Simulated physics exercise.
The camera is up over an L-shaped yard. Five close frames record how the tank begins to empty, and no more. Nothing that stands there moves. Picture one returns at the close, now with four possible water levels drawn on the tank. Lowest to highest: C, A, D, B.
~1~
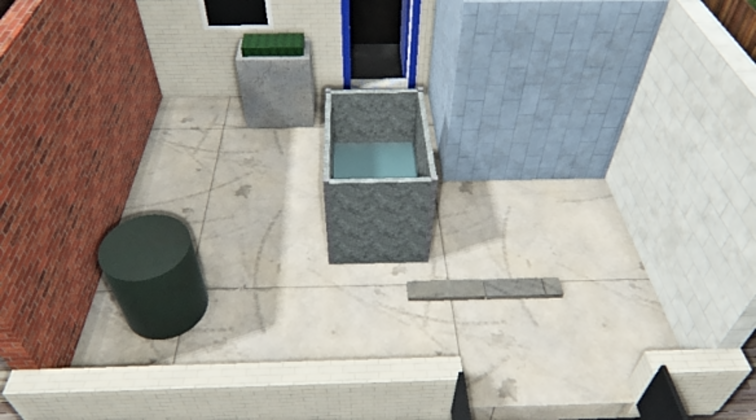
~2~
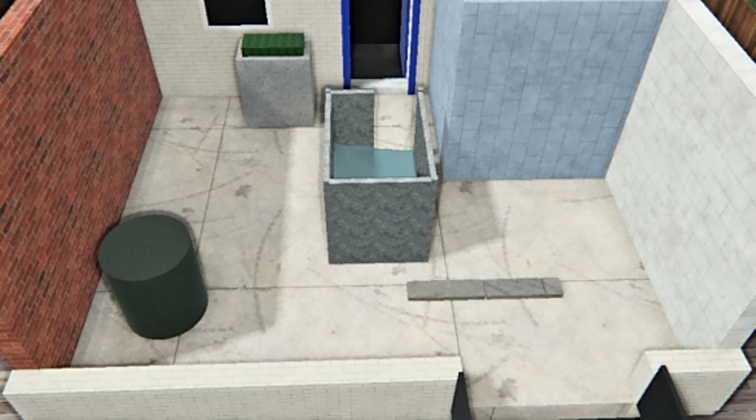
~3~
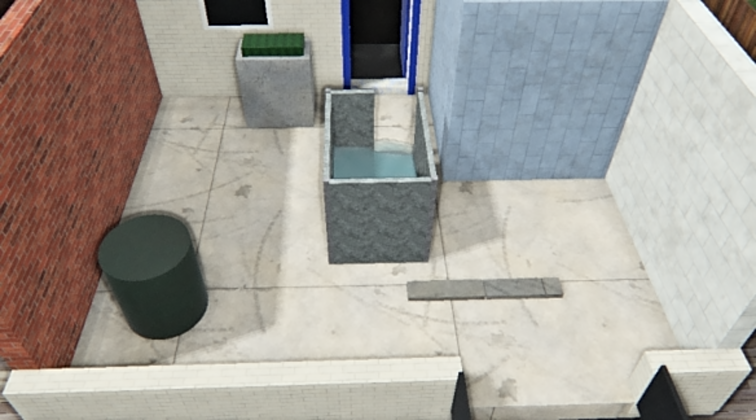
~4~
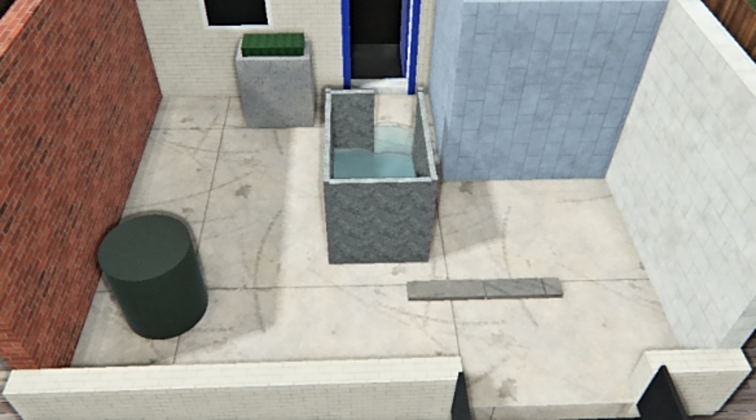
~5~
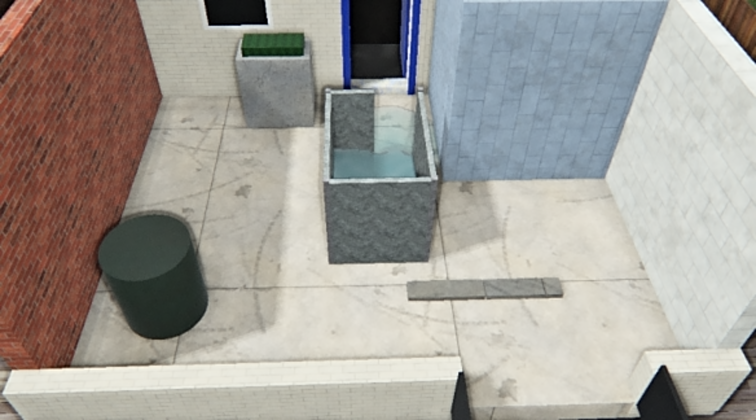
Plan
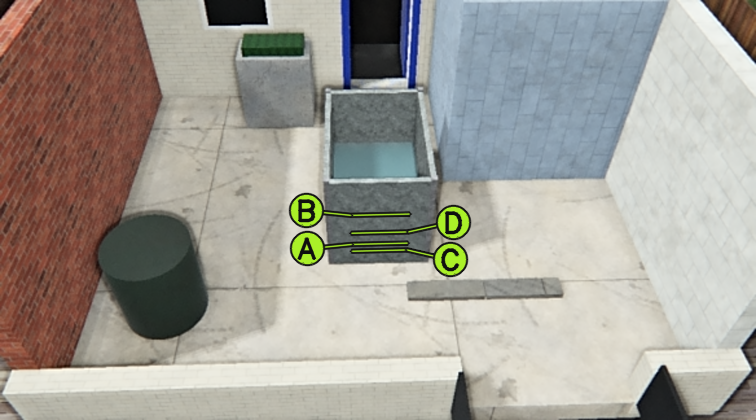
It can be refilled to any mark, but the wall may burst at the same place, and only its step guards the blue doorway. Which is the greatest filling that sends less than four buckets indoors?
I would pick mark A.
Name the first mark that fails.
That would be D.
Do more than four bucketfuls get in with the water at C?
No, that is safe.
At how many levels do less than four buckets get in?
Two.
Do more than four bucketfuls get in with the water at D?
Yes, it does.
In lime, A at (379, 243); B at (380, 214); C at (379, 250); D at (379, 232); from the bottom up C, A, D, B.
If A is chosen, a bucket or two gets in.
If B is chosen, dozens of bucketfuls pour in.
If C is chosen, nothing gets over.
If D is chosen, about 11 bucketfuls get in.
